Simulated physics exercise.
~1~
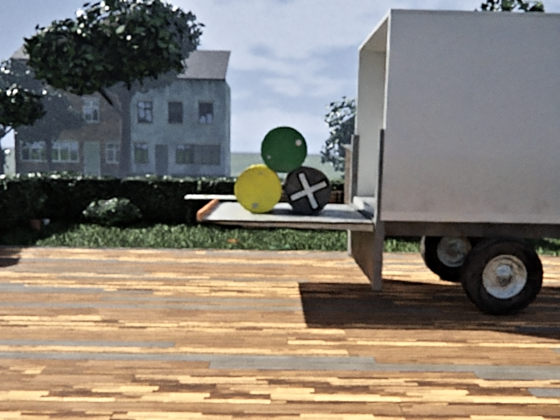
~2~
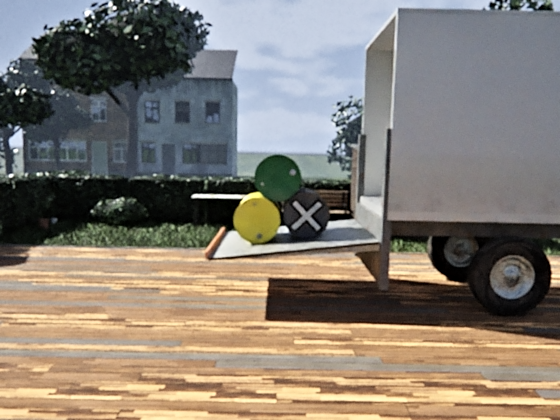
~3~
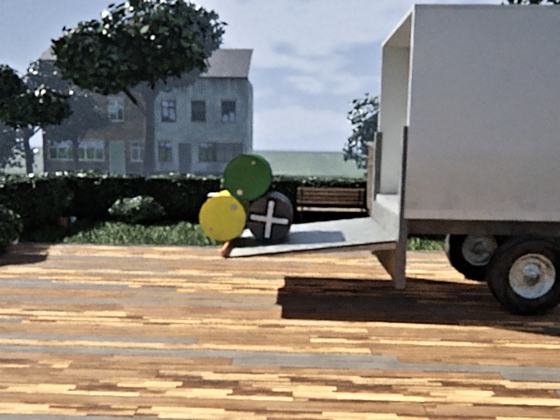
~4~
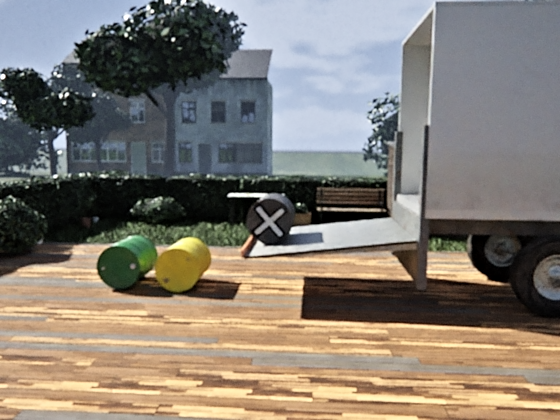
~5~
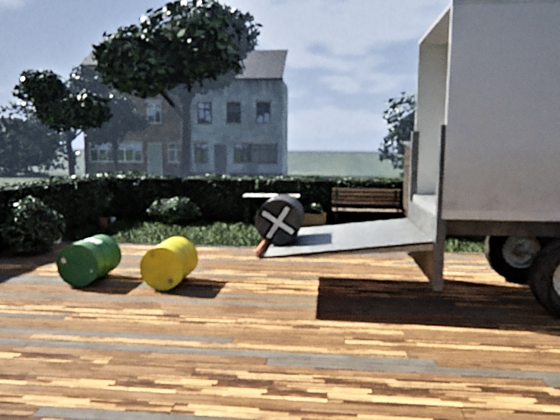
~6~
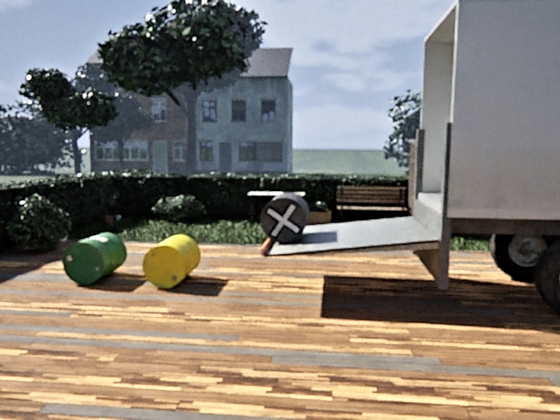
In the video, green, yellow and white-crossed dark drums sit stacked on a lorry's tail platform, which lowers and tilts left. The drums roll left, and the yellow and green ones drop to the ground and come to rest there, while the crossed drum stays at the platform's edge.
